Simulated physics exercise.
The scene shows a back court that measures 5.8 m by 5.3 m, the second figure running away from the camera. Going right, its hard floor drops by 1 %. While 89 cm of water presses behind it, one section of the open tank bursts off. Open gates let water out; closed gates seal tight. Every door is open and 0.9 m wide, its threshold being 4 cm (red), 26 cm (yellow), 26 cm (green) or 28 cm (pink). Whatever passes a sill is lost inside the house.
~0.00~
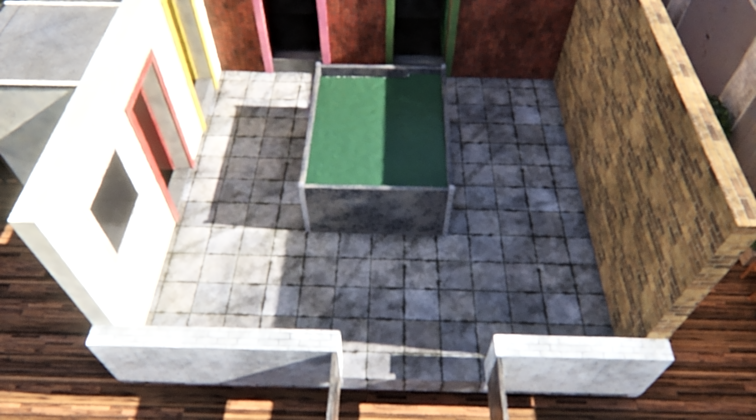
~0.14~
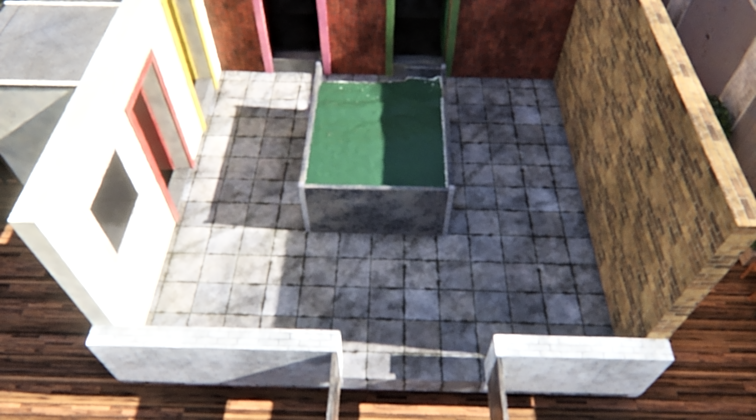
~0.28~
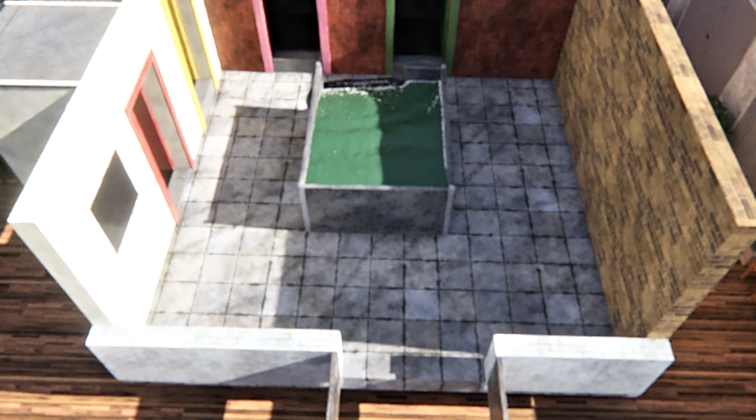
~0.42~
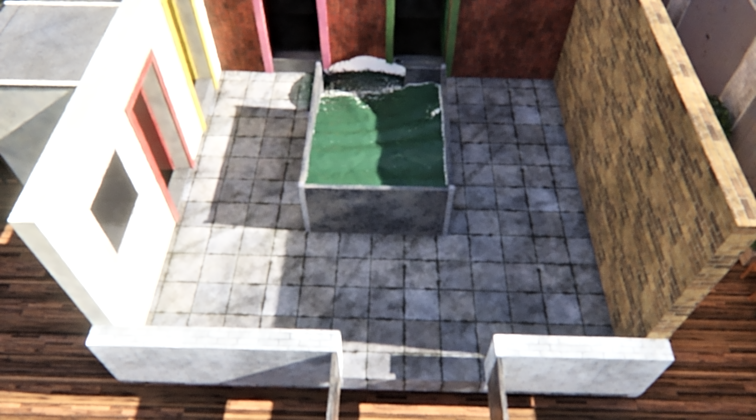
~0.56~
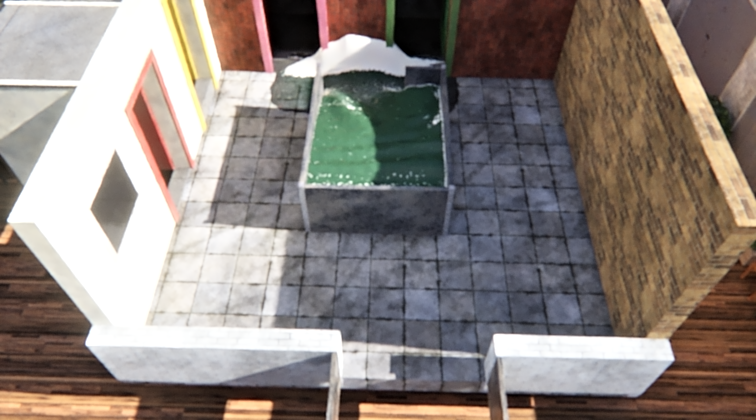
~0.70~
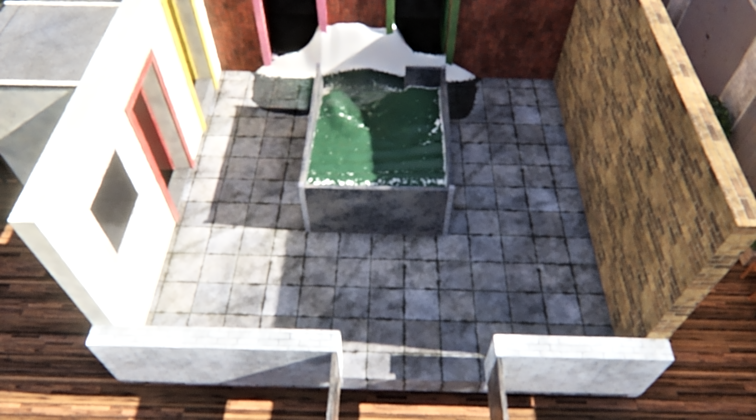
A grey-sided open tank of green water stands toward the back of a grey-tiled court, seen from high above by a camera that stays still. A white wall with a red-edged doorway is at left, a tan brick wall at right, dark red walls with pink and green door surrounds behind, and a low white wall in front. The water lies still, then pours out over the far side, spreading left and right in a white and dark sheet as the green surface ripples.
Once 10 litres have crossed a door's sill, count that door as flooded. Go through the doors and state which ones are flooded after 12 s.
My prediction: The red door tops the limit. The yellow door tops the limit. The green door tops the limit. The pink door tops the limit.
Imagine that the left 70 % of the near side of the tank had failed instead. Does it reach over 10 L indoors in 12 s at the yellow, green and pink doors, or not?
Note: Yellow short of the mark, green short of the mark, pink short of the mark.
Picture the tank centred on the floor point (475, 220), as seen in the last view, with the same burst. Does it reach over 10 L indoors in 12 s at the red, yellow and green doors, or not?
Red goes beyond, yellow goes beyond, green goes beyond, judged against that limit.
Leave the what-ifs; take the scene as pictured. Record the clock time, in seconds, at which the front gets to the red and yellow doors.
Times: Red 1.6 seconds, yellow 1.2 seconds.
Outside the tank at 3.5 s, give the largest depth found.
Max depth: About 30 centimetres.
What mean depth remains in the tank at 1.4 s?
The average depth is around 55 cm.
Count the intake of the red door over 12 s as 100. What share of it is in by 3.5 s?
That works out near 15%.
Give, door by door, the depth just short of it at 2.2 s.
Red 7 cm, yellow 41 cm, green 33 cm, pink 34 cm.
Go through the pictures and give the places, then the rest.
The open tank at (379, 126) is whole and still, 89 cm deep, in the first frame.
Water pours out on the open tank's far side and has run 0.8 m, to a hidden place; typically 8 cm deep outside, 89 cm at the open tank's back, in the second frame.
Water pours out on the open tank's far side and has run 1.0 m, to a hidden place; typically 13 cm deep outside, 89 cm at the open tank's back, in the third frame.
Water pours out on the open tank's far side and has run 1.4 m, to a hidden place; typically 16 cm deep outside, 88 cm at the open tank's back, in the fourth frame.
Water pours out on the open tank's far side and has run 1.8 m, to (283, 73); typically 13 cm deep outside, 82 cm at the open tank's back, in the fifth frame.
Water pours out on the open tank's far side and has run 2.2 m, to (255, 72); typically 12 cm deep outside, 75 cm at the open tank's back, in the sixth frame.
After 1.4 s water covers 25 % of the floor and is deepest (66 cm) near (364, 77); red door not reached, yellow door 31 cm at the sill, 0 L in, green door 37 cm at the sill, 36 L in, pink door 40 cm at the sill, 18 L in.
After 2.2 s water covers 40 % of the floor and is deepest (52 cm) near (229, 80); red door 7 cm at the sill, 0 L in, yellow door 41 cm at the sill, 36 L in, green door 33 cm at the sill, 80 L in, pink door 34 cm at the sill, 56 L in.
After 3.5 s water covers 80 % of the floor and is deepest (30 cm) near (215, 94); red door 8 cm at the sill, 7 L in, yellow door 29 cm at the sill, 91 L in, green door 22 cm at the sill, 99 L in, pink door 20 cm at the sill, 68 L in.
After 7.0 s water covers 95 % of the floor and is deepest (22 cm) near (606, 325); red door 5 cm at the sill, 25 L in, yellow door 12 cm at the sill, 95 L in, green door 11 cm at the sill, 100 L in, pink door 12 cm at the sill, 69 L in.
After 12.0 s water covers 100 % of the floor and is deepest (16 cm) near (551, 89); red door 8 cm at the sill, 51 L in, yellow door 5 cm at the sill, 95 L in, green door 14 cm at the sill, 100 L in, pink door 8 cm at the sill, 69 L in.
